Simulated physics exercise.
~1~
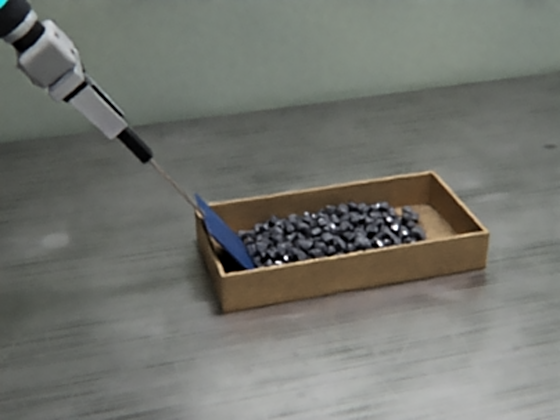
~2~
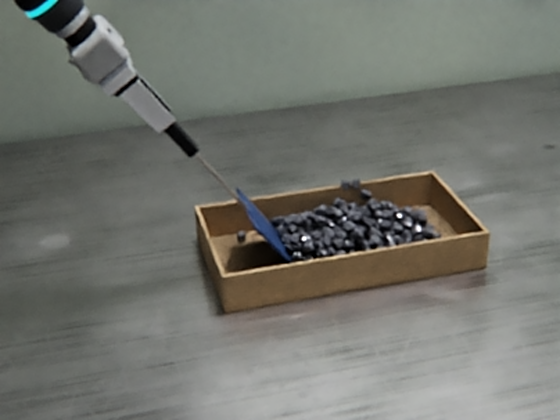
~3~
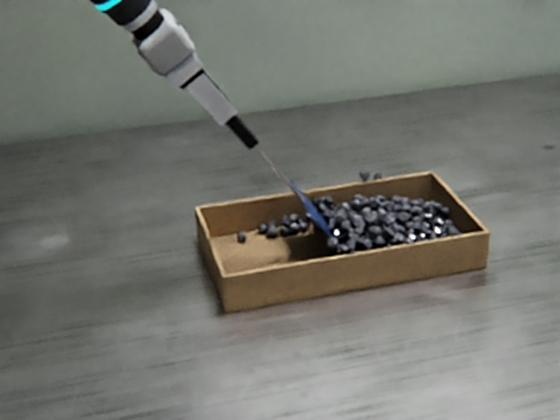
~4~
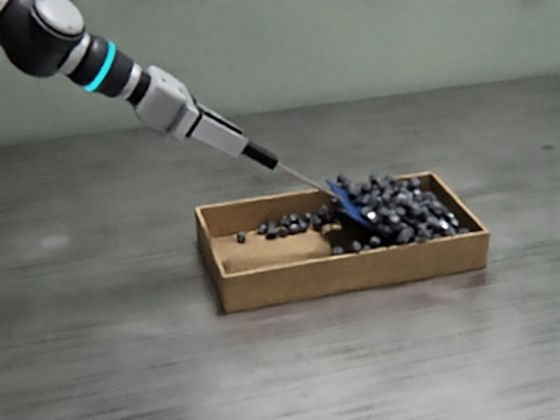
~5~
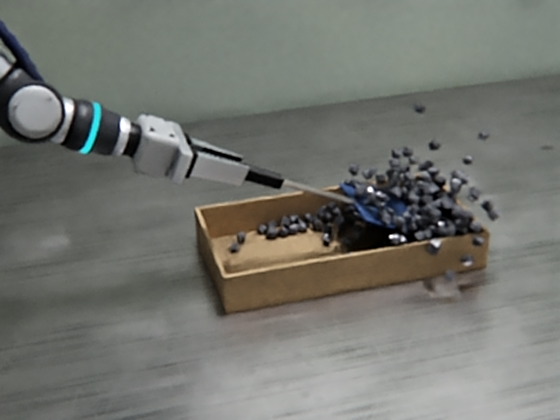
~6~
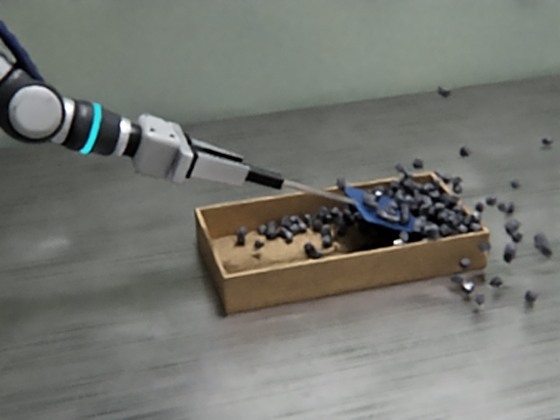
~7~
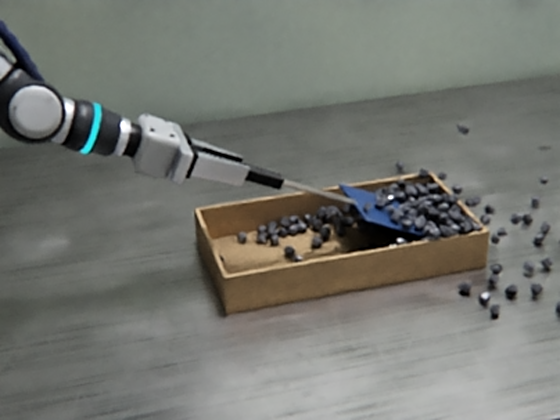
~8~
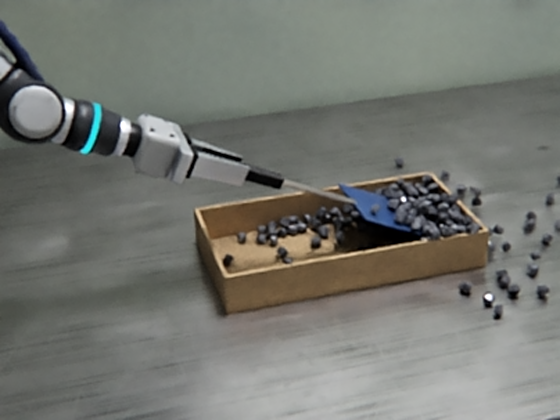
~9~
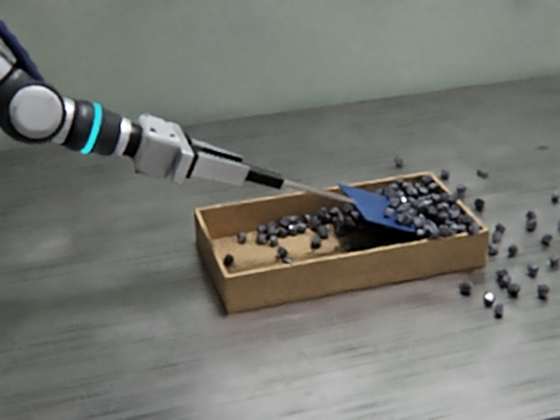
The footage shows a robotic arm pushing a blue paddle rightward through dark pebbles in a wooden trough, then tilting flatter and flinging some over the far end. The paddle stops, most pebbles remain inside, and a small share lies scattered on the grey surface.
